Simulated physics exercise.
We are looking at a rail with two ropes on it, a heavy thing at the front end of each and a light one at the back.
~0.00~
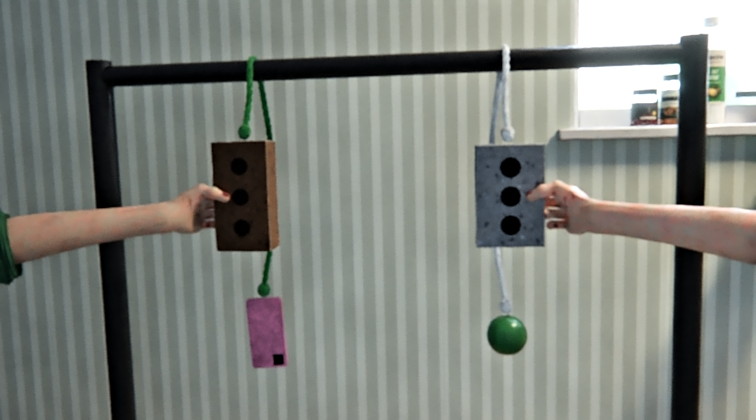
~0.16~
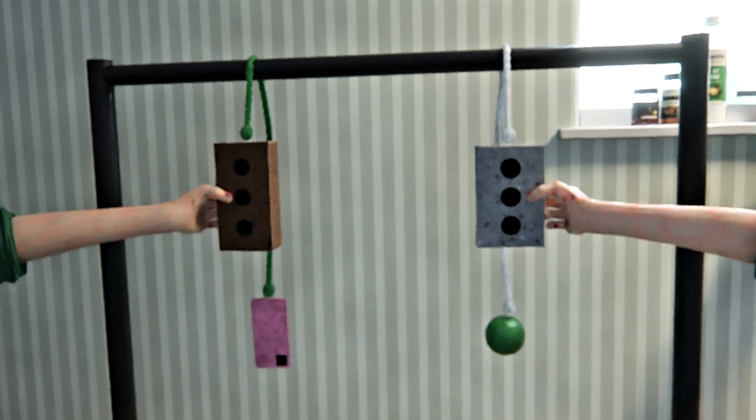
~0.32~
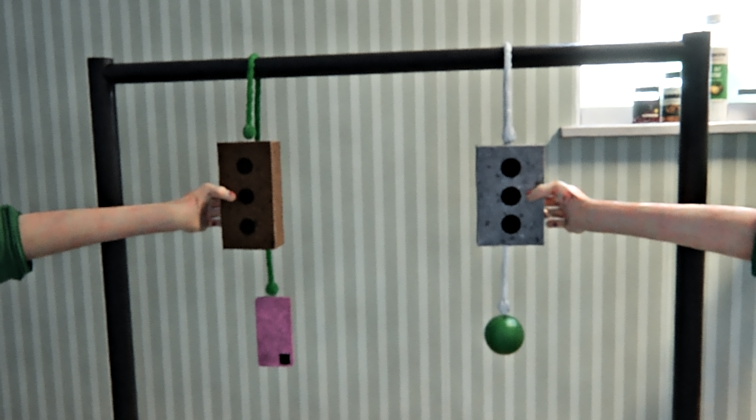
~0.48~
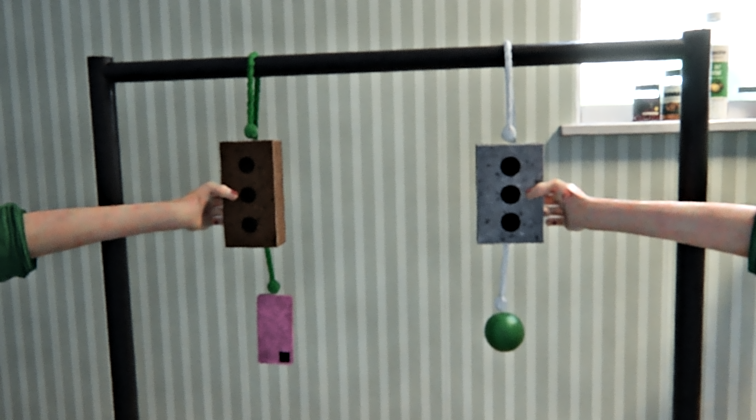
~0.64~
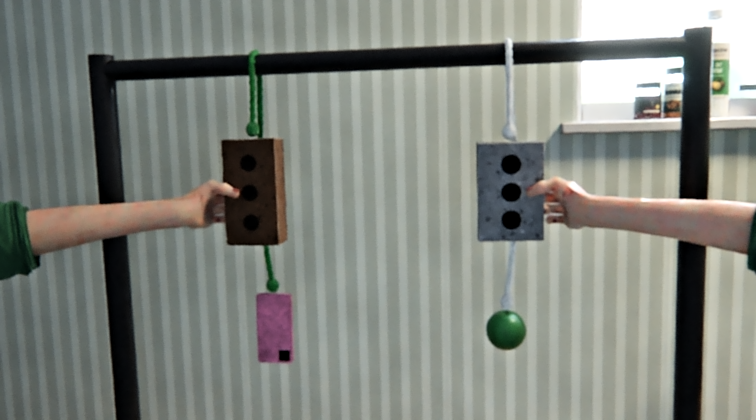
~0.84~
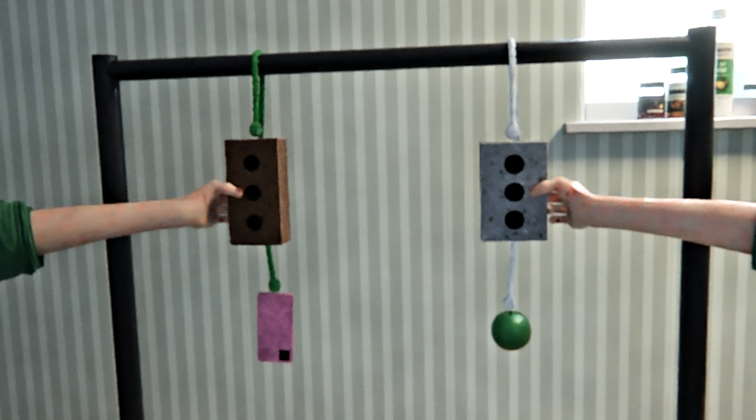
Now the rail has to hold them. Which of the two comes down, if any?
The brick runs down to the floor. The paver drops.
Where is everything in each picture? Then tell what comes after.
Brick (246, 196); paver (509, 195); left phone (267, 333); right apple (507, 335), in the first picture.
Brick (249, 196); paver (509, 196), in the second picture.
Brick (252, 195); paver (510, 195), in the third picture.
Brick (253, 194); paver (509, 193), in the fourth picture.
Brick (255, 192); paver (510, 191), in the fifth picture.
Brick (258, 192); paver (513, 191); left rope only laid over the rail; right rope only laid over the rail, in the sixth picture.
After 1.12 s, brick dropping near (263, 265); paver dropping near (513, 271).
After 1.36 s, brick on the floor; paver on the floor.
In the end, brick on the floor; paver on the floor. The brick drops and the paver pulls its rope through.
